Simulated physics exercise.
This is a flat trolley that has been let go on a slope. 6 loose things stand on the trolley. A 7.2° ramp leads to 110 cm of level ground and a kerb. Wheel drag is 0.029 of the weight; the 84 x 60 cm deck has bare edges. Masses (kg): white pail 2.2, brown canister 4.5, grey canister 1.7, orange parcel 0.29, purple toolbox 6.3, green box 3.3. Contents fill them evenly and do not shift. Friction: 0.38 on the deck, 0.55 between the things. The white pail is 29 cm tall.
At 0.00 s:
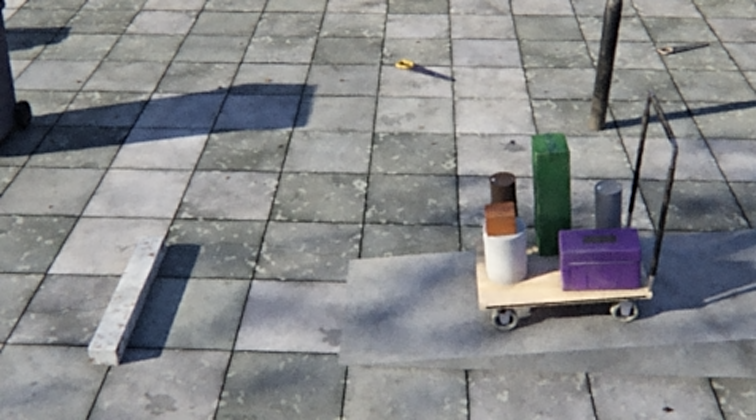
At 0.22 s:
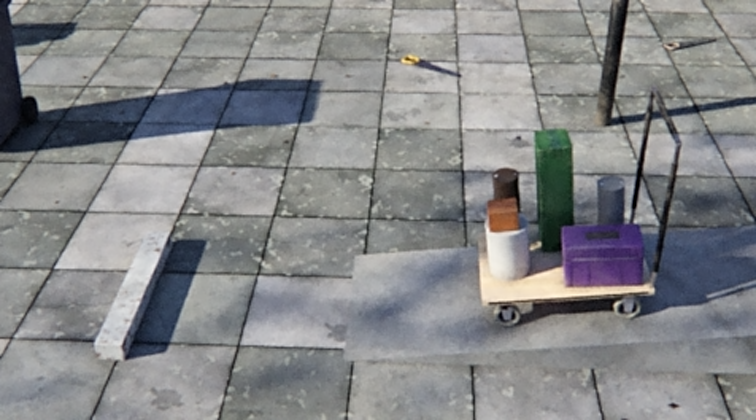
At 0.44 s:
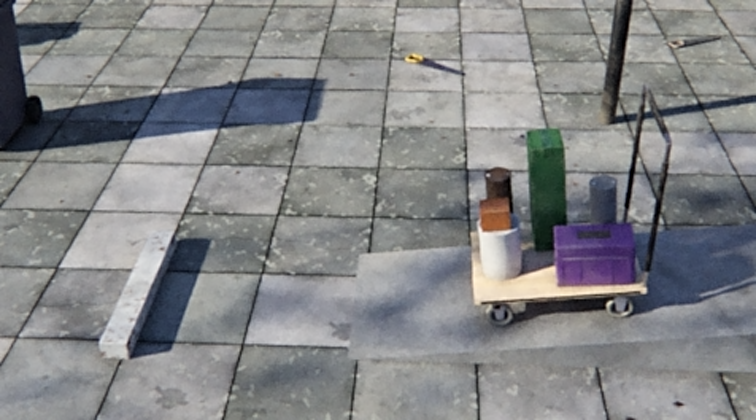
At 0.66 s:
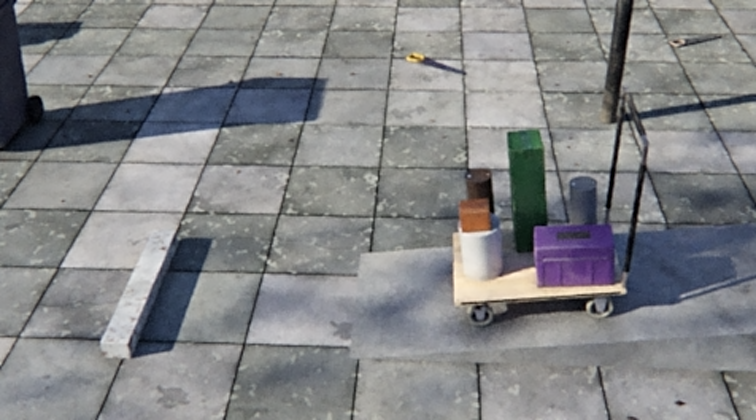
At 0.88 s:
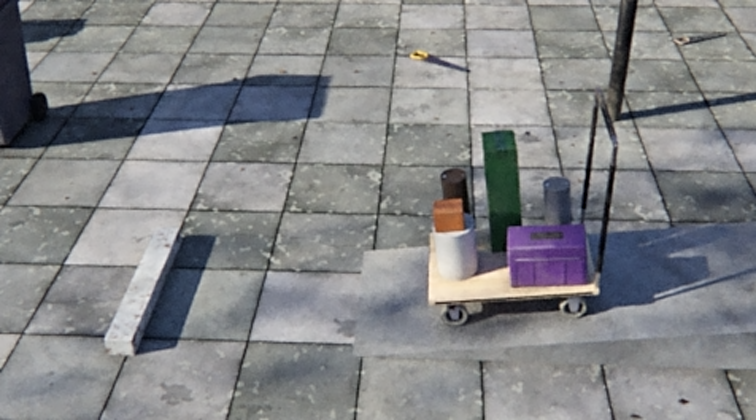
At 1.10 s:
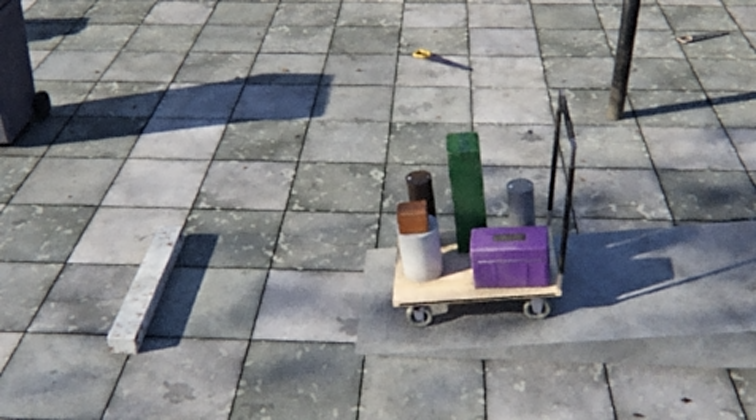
A flat trolley with a pale deck and black handle rolls leftward, slowly at first and then faster, down a grey ramp on a sunlit paved area seen from above. It carries a white pail and orange parcel at left, brown and grey canisters behind, a tall green box mid-deck and a purple toolbox at right. The load rides along without shifting, while the view drifts very slightly and the pale kerb stays put at left.
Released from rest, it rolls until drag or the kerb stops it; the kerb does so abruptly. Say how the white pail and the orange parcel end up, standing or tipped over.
The white pail falls over, the orange parcel falls over.
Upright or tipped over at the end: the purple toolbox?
The purple toolbox is still upright.
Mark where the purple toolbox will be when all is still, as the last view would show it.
At about (209, 265).
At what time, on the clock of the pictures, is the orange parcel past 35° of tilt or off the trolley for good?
At about 2.3 s.
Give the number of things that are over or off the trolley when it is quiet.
5 of them.
After 2.20 s, trolley at the kerb; orange parcel moved 5 cm near (148, 217); white pail moved 5 cm near (158, 248); green box moved 5 cm.
After 2.40 s, trolley at the kerb; white pail, brown canister and orange parcel now off the trolley; green box 21° off its base; grey canister 20° off its base.
After 2.60 s, trolley at the kerb; green box 53° off its base; grey canister 49° off its base; purple toolbox moved 20 cm.
After 2.90 s, trolley at the kerb; green box now off the trolley; grey canister 72° off its base; purple toolbox moved 20 cm.
In the end (4.2 s), off the trolley and tipped over, white pail, brown canister, orange parcel and green box; toppled on the trolley, grey canister; not toppled but over 10 cm from the start, purple toolbox. At the end, from the last picture's camera, white pail near (105, 283), orange parcel near (50, 290).
